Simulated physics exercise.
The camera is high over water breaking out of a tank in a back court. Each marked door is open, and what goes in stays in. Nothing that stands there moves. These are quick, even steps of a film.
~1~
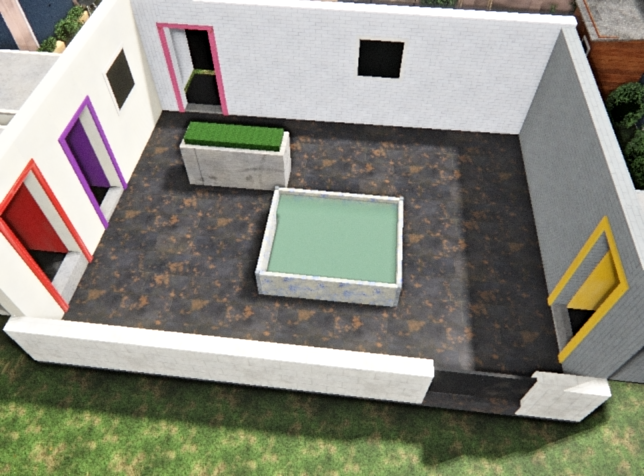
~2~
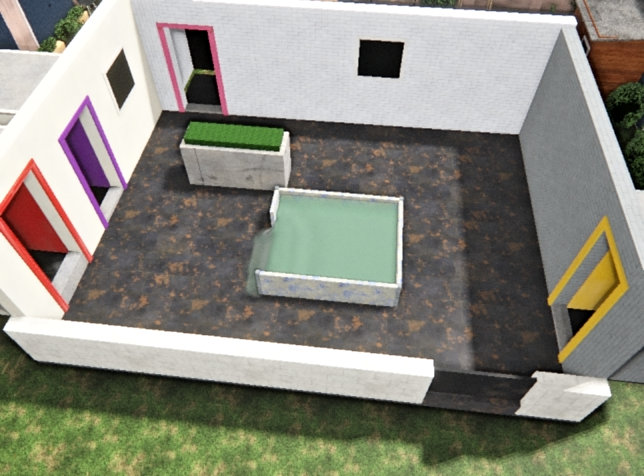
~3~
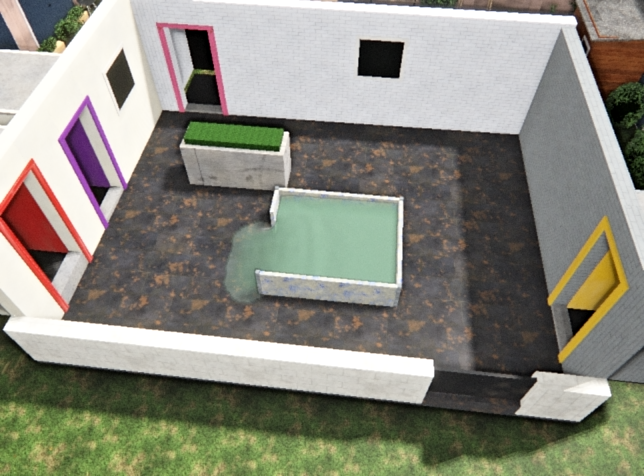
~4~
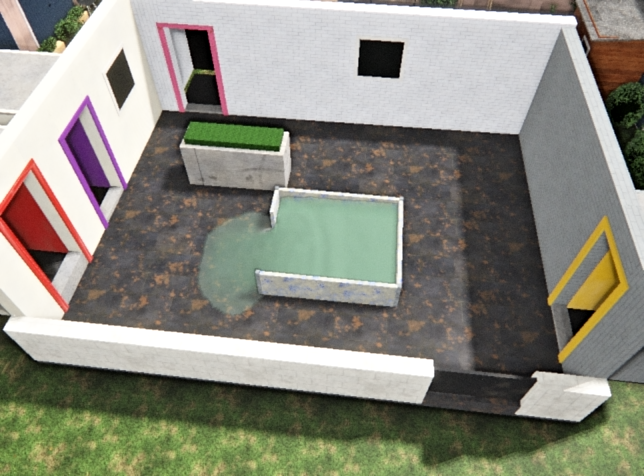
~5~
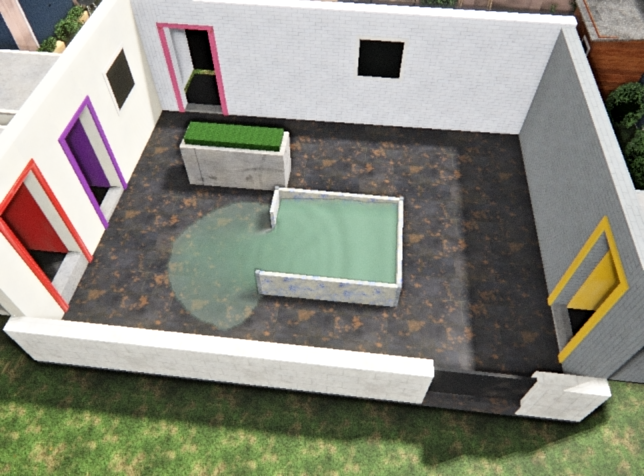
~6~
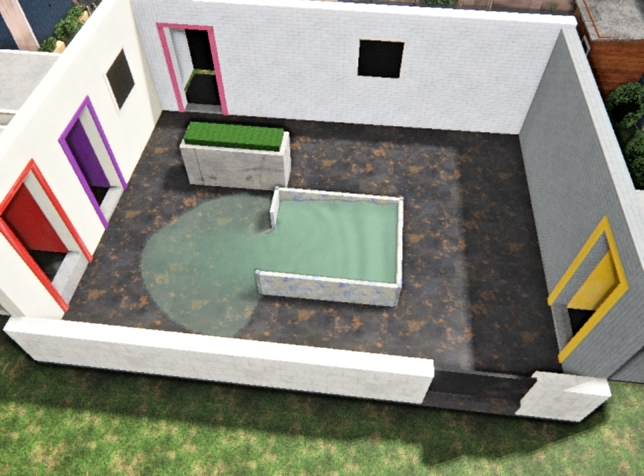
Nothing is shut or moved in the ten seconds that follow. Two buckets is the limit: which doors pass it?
One by one: The purple door floods; the yellow door holds within the limit; the red door holds within the limit; the pink door floods.
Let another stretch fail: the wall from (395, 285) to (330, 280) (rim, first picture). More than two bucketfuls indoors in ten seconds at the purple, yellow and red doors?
My reading: Purple door takes less; yellow door lets more in; red door lets less in.
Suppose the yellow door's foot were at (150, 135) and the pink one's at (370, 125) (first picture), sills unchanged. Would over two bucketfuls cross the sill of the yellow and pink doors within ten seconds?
One by one: The yellow one is over; the pink one takes less.
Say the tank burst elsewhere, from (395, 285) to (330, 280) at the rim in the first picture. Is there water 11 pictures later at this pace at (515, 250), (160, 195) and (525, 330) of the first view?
One after the other: Free of water, clear, under water.
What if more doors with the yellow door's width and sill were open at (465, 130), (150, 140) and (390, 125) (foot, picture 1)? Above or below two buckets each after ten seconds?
In turn: Stays under, floods, stays under.
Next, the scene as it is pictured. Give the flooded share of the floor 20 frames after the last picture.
Roughly 30 per cent.
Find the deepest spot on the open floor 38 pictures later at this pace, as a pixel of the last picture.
I would point to (157, 122).
A moment on, water covers 25 % of the floor; the purple door wet at the sill, nothing in, the yellow door not reached, the red door wet at the sill, nothing in, the pink door not reached.
Next, water covers 25 % of the floor; the purple door over two buckets in, the yellow door not reached, the red door wet at the sill, nothing in, the pink door not reached.
Then, water covers 30 % of the floor; the purple door over two buckets in, the yellow door not reached, the red door wet at the sill, nothing in, the pink door wet at the sill, nothing in.
Later, water covers 45 % of the floor; the purple door far over two buckets in, the yellow door not reached, the red door wet at the sill, nothing in, the pink door over two buckets in.
In the end, water covers 75 % of the floor; the purple door far over two buckets in, the yellow door wet at the sill, nothing in, the red door wet at the sill, nothing in, the pink door far over two buckets in.
